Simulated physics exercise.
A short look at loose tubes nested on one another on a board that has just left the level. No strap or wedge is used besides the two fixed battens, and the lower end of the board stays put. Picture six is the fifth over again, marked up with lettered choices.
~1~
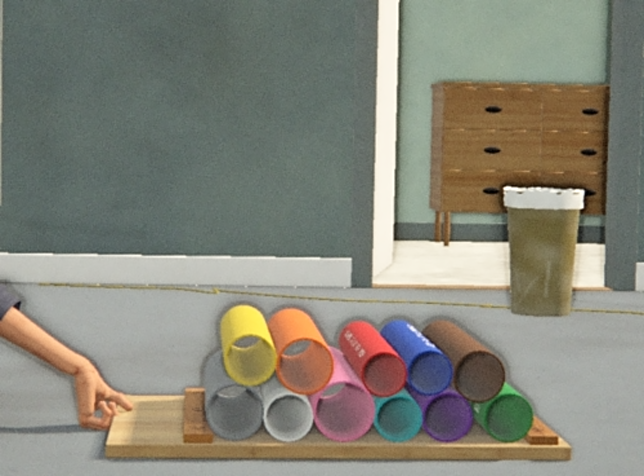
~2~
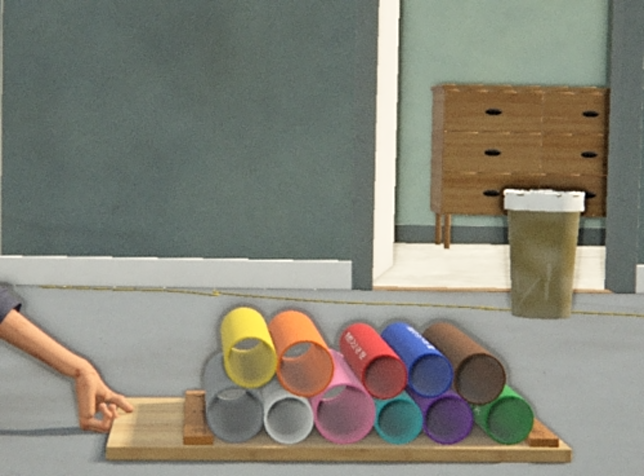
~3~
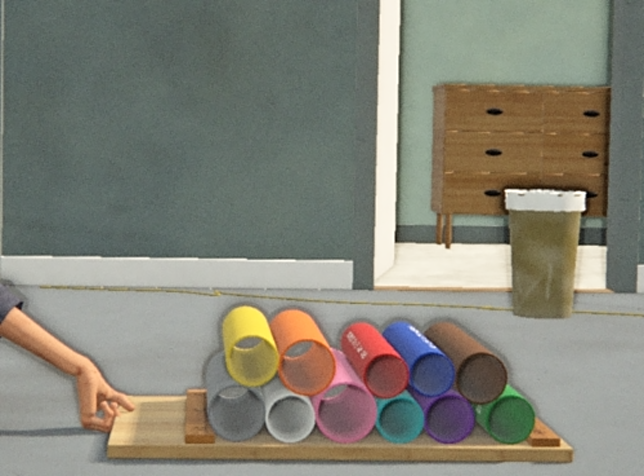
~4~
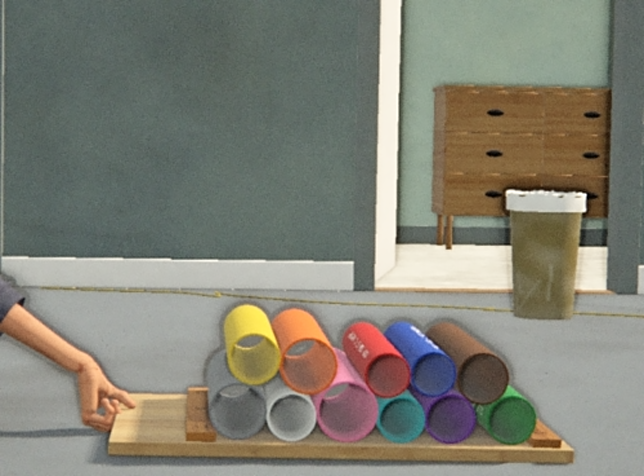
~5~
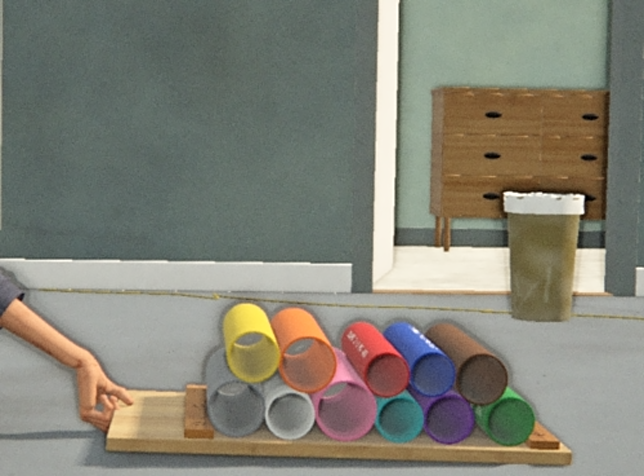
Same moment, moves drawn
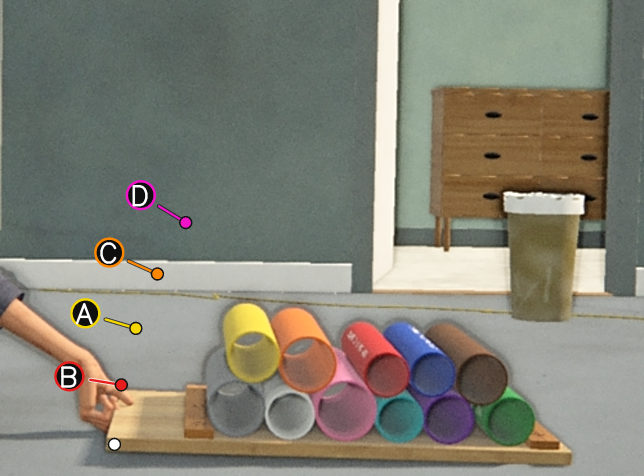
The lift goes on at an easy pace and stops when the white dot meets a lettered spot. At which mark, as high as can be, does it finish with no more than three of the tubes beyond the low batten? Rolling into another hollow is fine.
It can be raised to A.
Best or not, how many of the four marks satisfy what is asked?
Two of the four.
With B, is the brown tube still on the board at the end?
The brown tube: Yes.
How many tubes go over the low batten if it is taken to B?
With B, none.
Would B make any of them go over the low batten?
No.
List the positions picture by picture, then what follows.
In the first picture, brown tube (479, 376); orange tube (305, 366); red tube (384, 374).
In the second picture, red tube (384, 377); yellow tube (251, 361).
In the third picture, board (331, 423); grey tube (237, 413); white tube (290, 418); brown tube (481, 378).
In the fourth picture, board (332, 422); grey tube (238, 411); white tube (292, 416).
In the fifth picture, board (330, 421); grey tube (236, 408); white tube (290, 415).
On the marked copy, A at (136, 329); B at (121, 385); C at (157, 274); D at (186, 222); the white dot at (115, 445).
Following A. Soon after the start, board at 13°.
Later, board at 16°.
In the end, board at 16°, none over the low batten.
As for the rest, B none over the low batten; C eleven over the low batten; D eleven over the low batten.
